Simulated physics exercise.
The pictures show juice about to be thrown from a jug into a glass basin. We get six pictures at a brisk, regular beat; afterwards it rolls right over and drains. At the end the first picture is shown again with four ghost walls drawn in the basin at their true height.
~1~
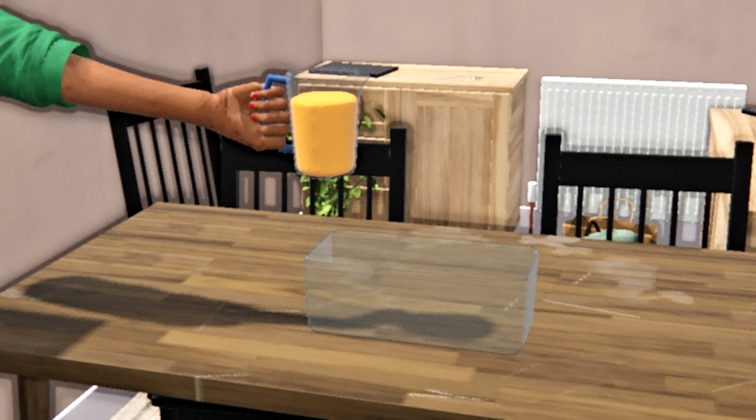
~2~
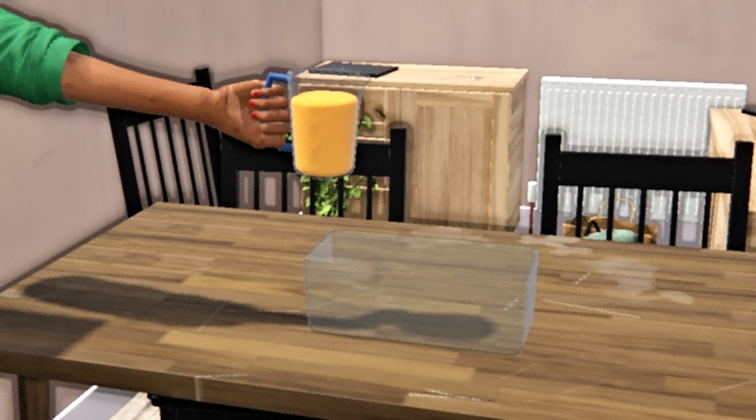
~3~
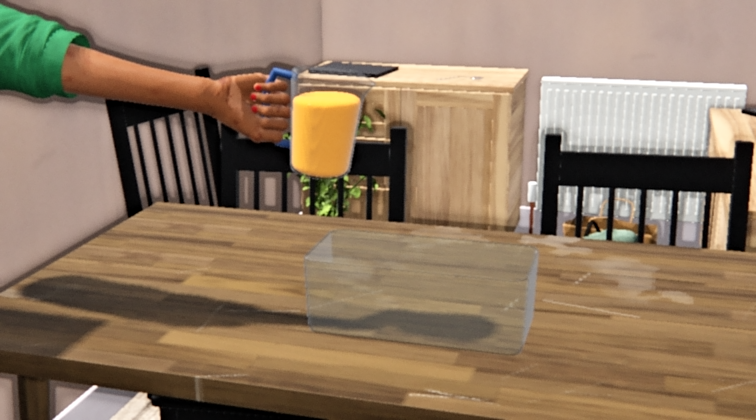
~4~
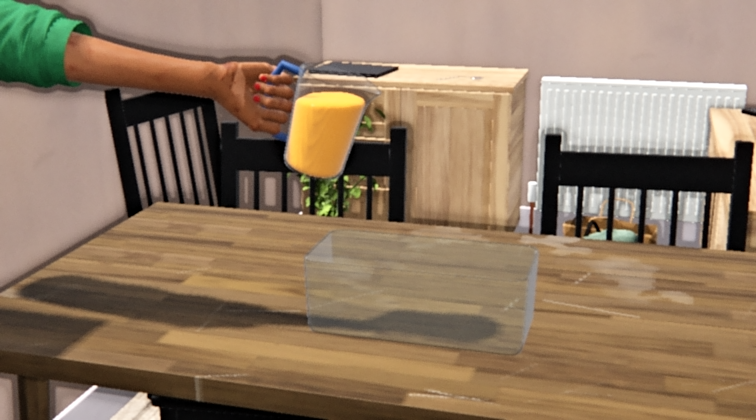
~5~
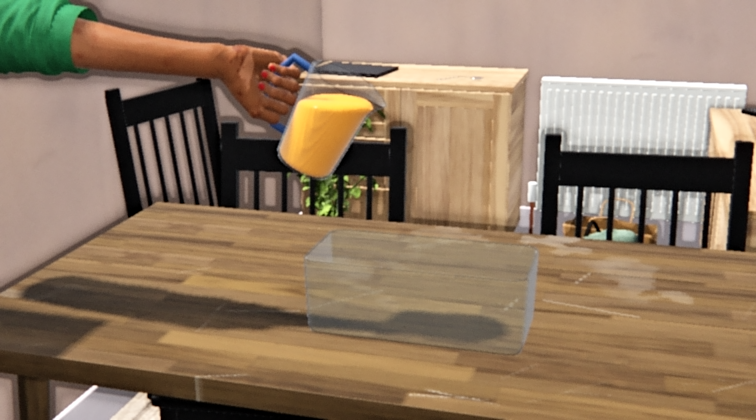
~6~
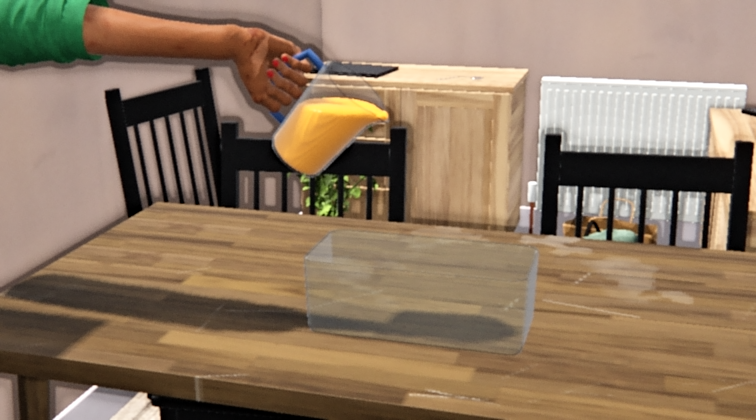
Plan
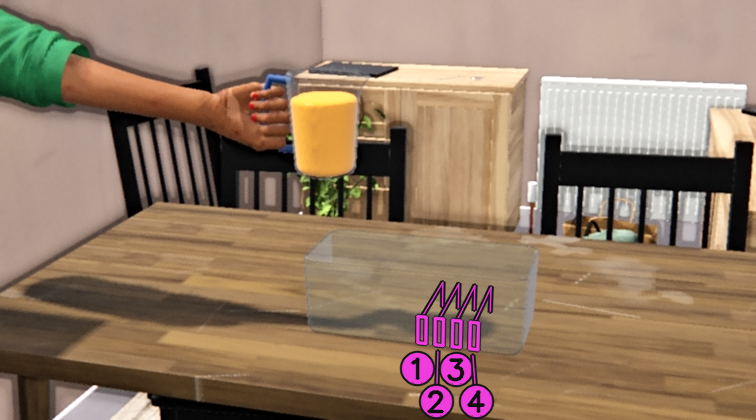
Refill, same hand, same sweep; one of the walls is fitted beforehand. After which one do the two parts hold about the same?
1.
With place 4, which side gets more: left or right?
The left side.
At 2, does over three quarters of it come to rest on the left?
Yes.
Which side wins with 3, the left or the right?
More ends on the left.
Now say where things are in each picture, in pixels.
The first picture shows upright, lip at (368, 77); basin from (309, 329) to (523, 354); nothing has left yet.
The second picture shows upright, lip at (370, 79); nothing has left yet.
The third picture shows tipped about 7°, lip at (374, 84); nothing has left yet.
The fourth picture shows tipped about 16°, lip at (380, 93); nothing has left yet.
The fifth picture shows tipped about 28°, lip at (385, 106); nothing has left yet.
The sixth picture shows tipped about 41°, lip at (388, 121); nothing has left yet.
In magenta, 1 at (420, 349); 2 at (437, 351); 3 at (455, 353); 4 at (472, 355).
With 1, about 52 % ends left of the wall and 47 % right of it.
With 2, about 84 % ends left of the wall and 4 % right of it; 12 % is lost outside.
With 3, about 88 % ends left of the wall and 7 % right of it; 5 % is lost outside.
With 4, about 90 % ends left of the wall and 7 % right of it; 3 % is lost outside.
